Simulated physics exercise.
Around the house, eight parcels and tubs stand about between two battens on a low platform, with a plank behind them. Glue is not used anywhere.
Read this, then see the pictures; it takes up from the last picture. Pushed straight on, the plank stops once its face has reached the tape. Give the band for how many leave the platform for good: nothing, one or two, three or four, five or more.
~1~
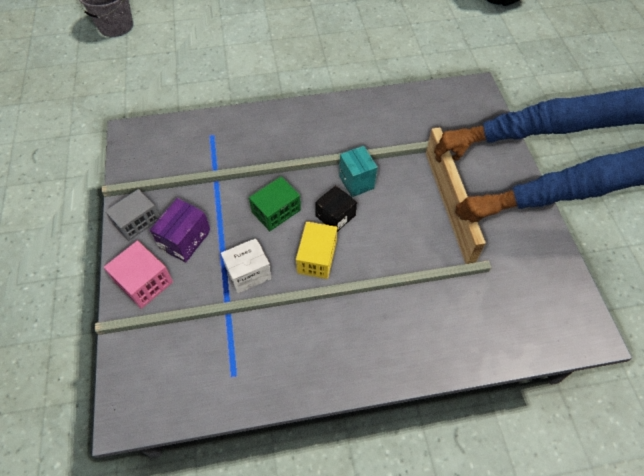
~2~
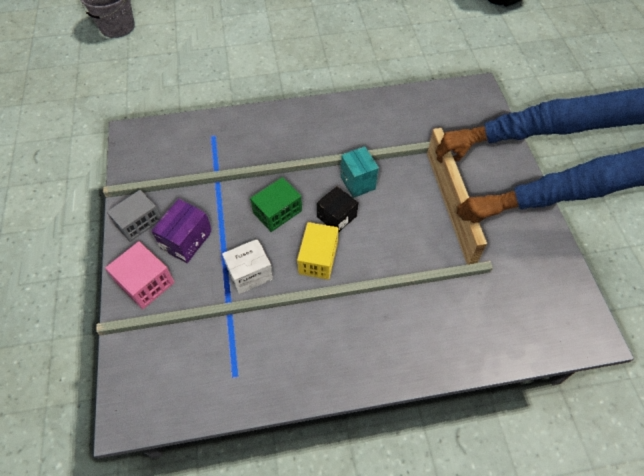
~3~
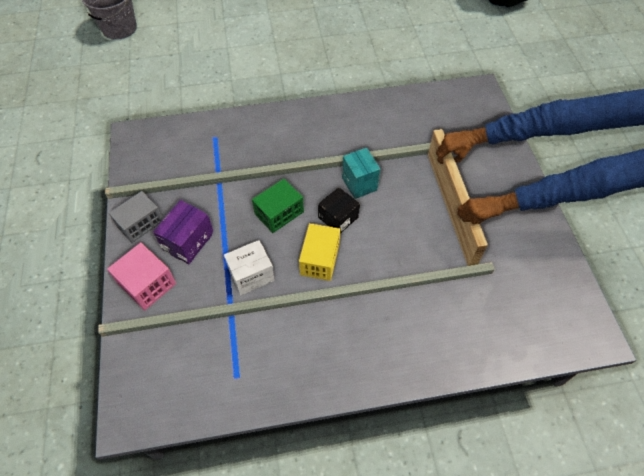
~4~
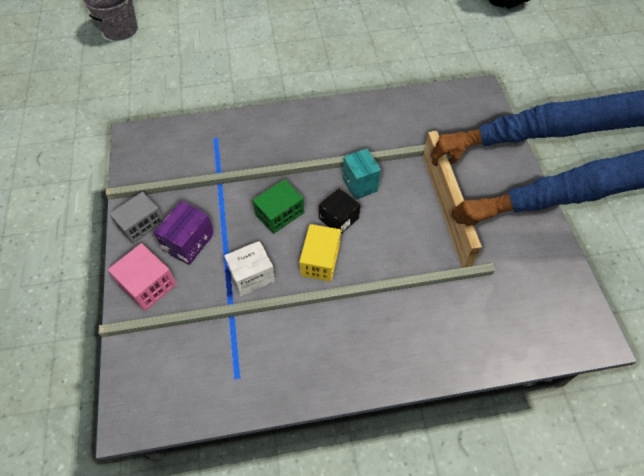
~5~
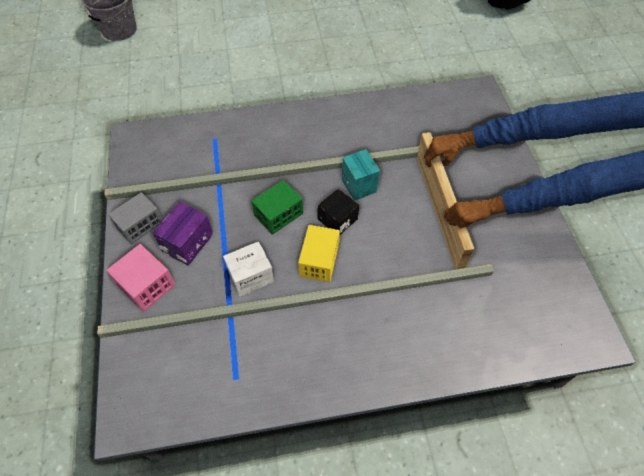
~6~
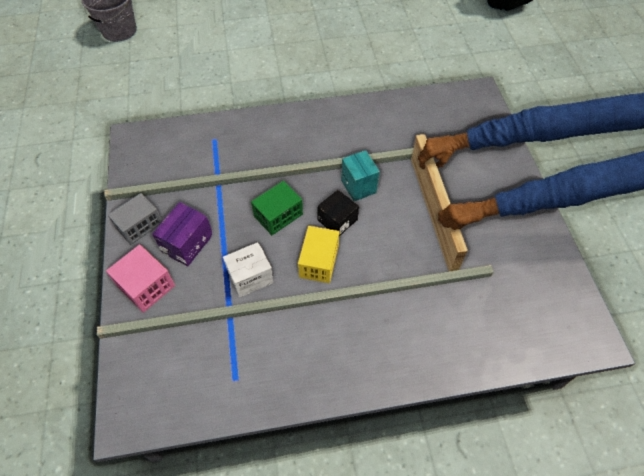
Band: Nothing.
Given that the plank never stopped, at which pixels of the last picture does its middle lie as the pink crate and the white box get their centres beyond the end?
(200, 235) and (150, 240), roughly.
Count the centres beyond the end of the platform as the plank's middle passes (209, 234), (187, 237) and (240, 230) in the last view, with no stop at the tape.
0; 1; 0.
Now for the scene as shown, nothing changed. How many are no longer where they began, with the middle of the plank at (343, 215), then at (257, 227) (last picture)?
The count is 2 at the first point and 6 at the second.
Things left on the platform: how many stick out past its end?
The overhang total is 1.
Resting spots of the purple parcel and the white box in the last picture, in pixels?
Purple parcel at about (147, 249), white box at about (172, 280).
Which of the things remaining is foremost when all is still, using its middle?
The pink crate is the one.
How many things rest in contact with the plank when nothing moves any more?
In total, 3.
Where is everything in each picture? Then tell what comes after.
Grey crate (133, 215); pink crate (139, 275); purple parcel (182, 231); plank (453, 194); tape (221, 240), in the first picture.
Pink crate (141, 275); plank (454, 195), in the second picture.
Purple parcel (185, 232); green crate (278, 206), in the third picture.
Grey crate (137, 218); white box (250, 269), in the fourth picture.
Pink crate (142, 278); turquoise parcel (360, 175), in the fifth picture.
Grey crate (136, 219); pink crate (141, 279); purple parcel (184, 234); plank (436, 201); tape (223, 244), in the sixth picture.
Early on, none off yet; grey crate at rest near (136, 219); pink crate at rest near (141, 279); purple parcel at rest near (184, 234).
A while later, none off yet; grey crate at rest near (136, 219); pink crate at rest near (141, 279); purple parcel travelled a little near (175, 238).
Finally, the number that fall off is zero.
